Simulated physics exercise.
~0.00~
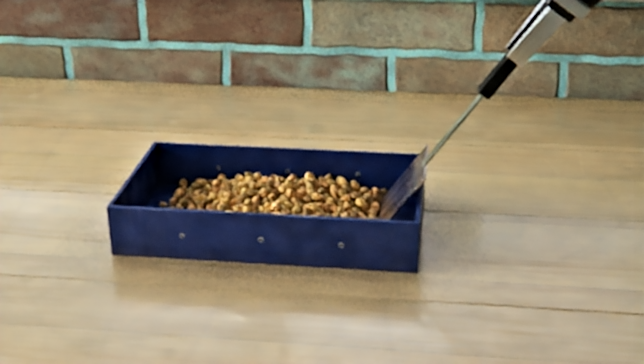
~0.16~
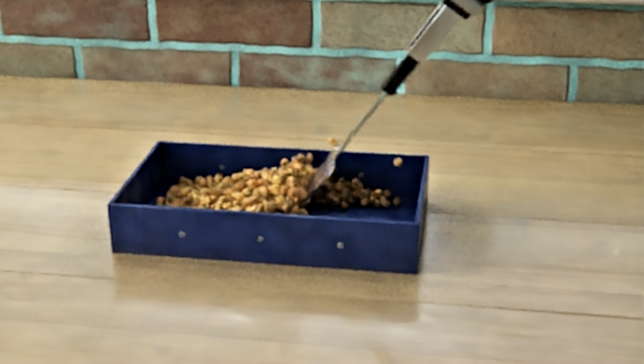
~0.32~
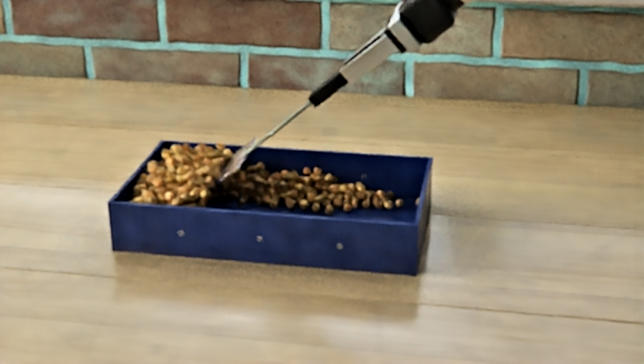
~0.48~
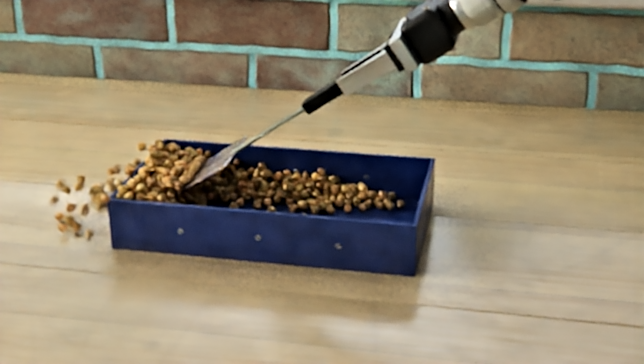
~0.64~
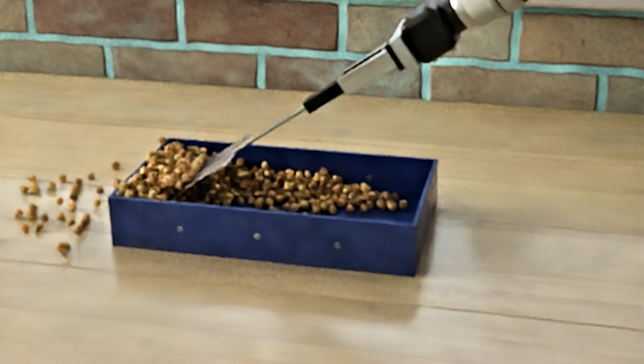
Robot arm pushing dried chickpeas leftward through a blue trough with a turner, heaping them and spilling some onto the wooden table.
